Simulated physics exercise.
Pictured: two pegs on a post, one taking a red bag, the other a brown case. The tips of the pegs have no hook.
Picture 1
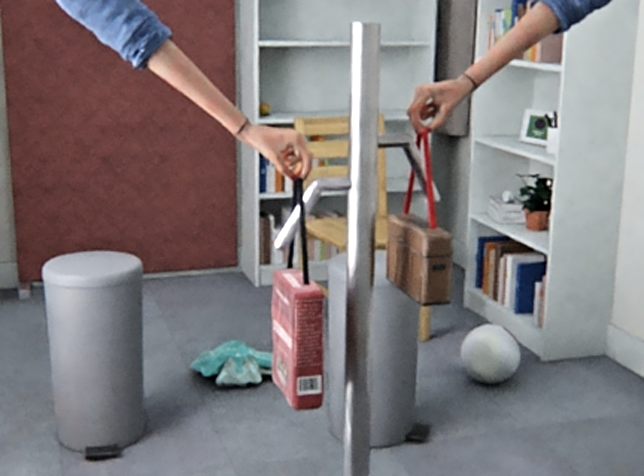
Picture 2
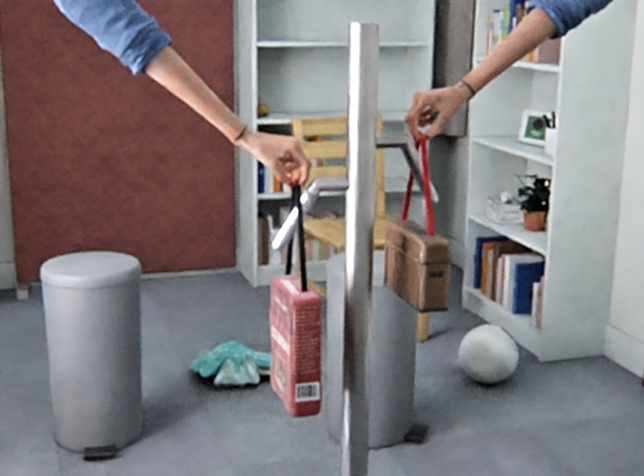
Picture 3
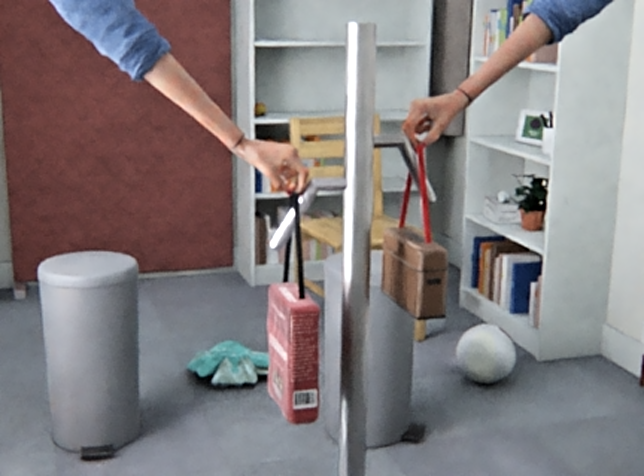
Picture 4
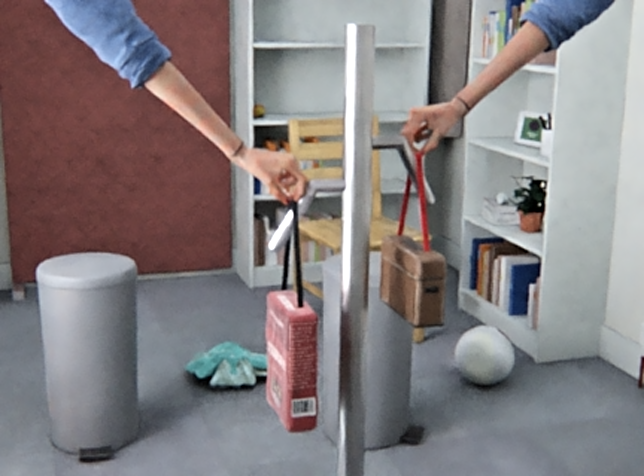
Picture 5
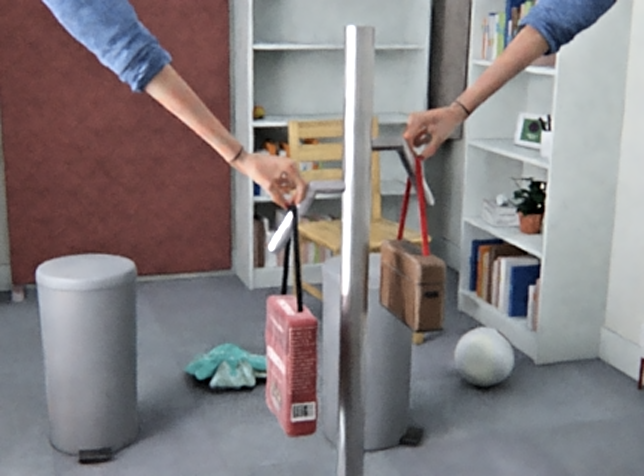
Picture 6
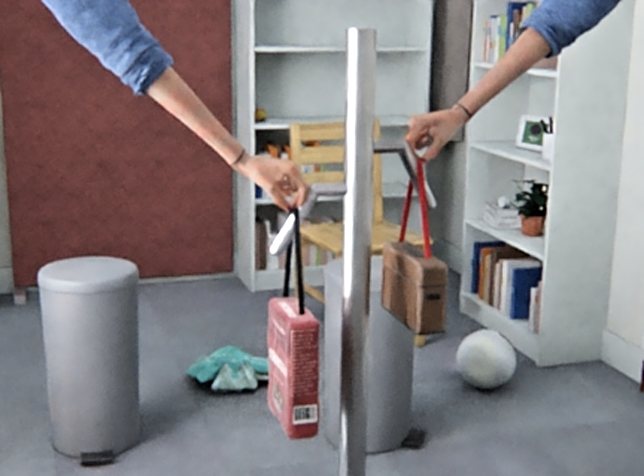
The clip shows two hands holding a red bag and a brown case by their straps beside a metal post with downward-sloping pegs, lowering both slightly with a small drift left, then keeping them nearly still.
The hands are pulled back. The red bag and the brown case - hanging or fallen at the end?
As I see it, the red bag falls down; the brown case falls down.
Then, 0.26 s later than the last view, red bag falling near (293, 448); brown case falling near (410, 367).
Then, 0.48 s later than the last view, red bag on the floor; brown case on the floor.
Finally, red bag on the floor; brown case on the floor. The red bag comes down and the brown case slips off its peg.
